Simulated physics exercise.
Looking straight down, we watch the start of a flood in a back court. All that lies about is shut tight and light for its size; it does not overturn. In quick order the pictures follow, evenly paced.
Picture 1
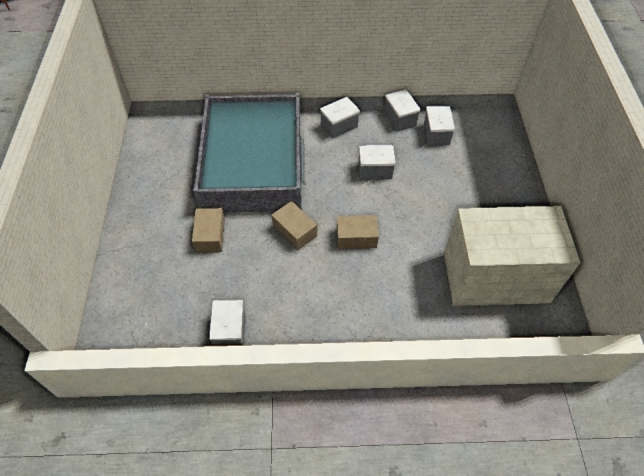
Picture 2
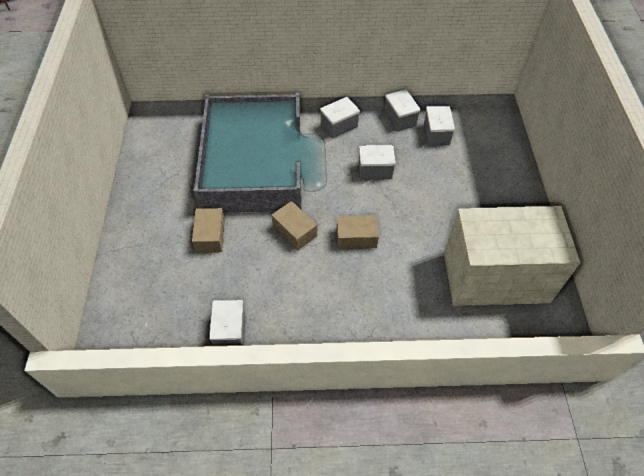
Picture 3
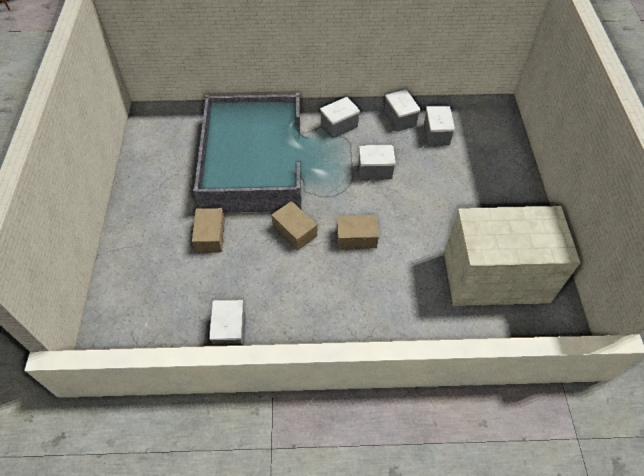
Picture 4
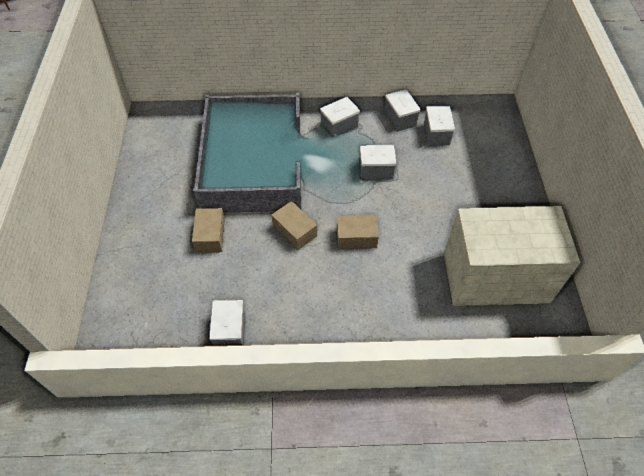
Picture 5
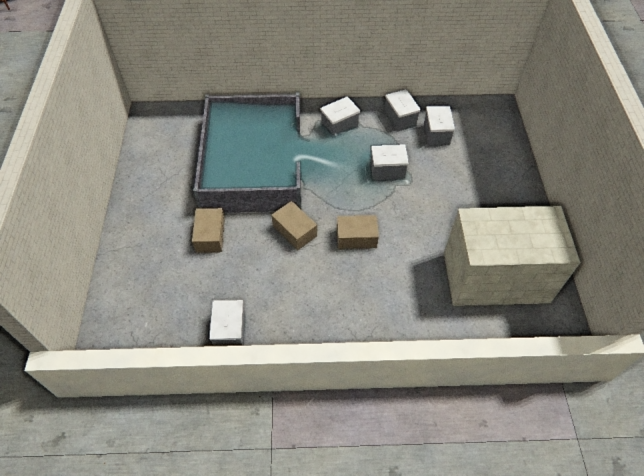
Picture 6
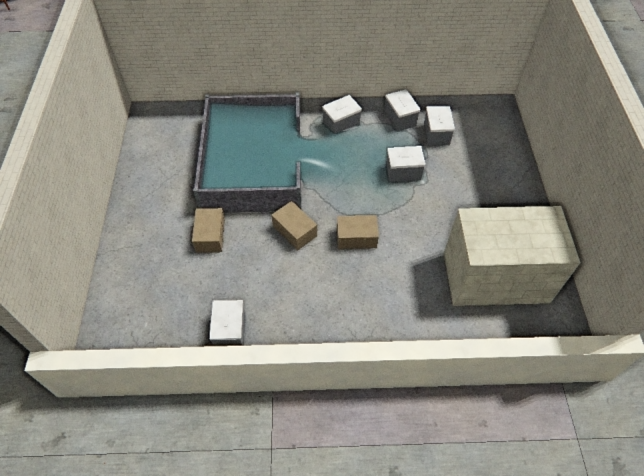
A walled court held a raised pool, and water poured out through a gap in its right side, spreading across the gray floor and pushing the nearest white box a short way right.
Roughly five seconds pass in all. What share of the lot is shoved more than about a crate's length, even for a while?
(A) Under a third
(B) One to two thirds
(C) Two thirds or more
(B) One to two thirds.
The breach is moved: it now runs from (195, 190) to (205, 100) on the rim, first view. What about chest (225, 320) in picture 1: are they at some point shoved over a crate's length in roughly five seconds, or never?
Honestly, it went the full distance.
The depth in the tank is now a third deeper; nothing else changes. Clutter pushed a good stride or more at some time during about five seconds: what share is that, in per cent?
Something like 50 in a hundred of them.
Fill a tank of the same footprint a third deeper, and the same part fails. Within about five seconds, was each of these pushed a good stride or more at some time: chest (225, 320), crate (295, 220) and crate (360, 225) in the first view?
Taking them as listed - a shorter distance for the first, a shorter distance for the second, a shorter distance for the third.
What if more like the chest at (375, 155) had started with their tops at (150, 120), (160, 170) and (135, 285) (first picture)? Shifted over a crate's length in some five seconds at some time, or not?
The first sits tight, the second sits tight, the third sits tight.
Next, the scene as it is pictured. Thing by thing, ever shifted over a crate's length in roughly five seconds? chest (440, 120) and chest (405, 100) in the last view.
First one: The full distance; second one: The full distance.
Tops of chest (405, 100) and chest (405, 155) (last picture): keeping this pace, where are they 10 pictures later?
(463, 85) and (534, 175).
A moment on, 1 of 8 are well off their spots; 0 afloat.
Next, 4 of 8 are well off their spots; 3 afloat.
Later, 4 of 8 are well off their spots; 3 afloat.
In the end, 4 of 8 are well off their spots, and 4 have been at some point; 3 afloat.
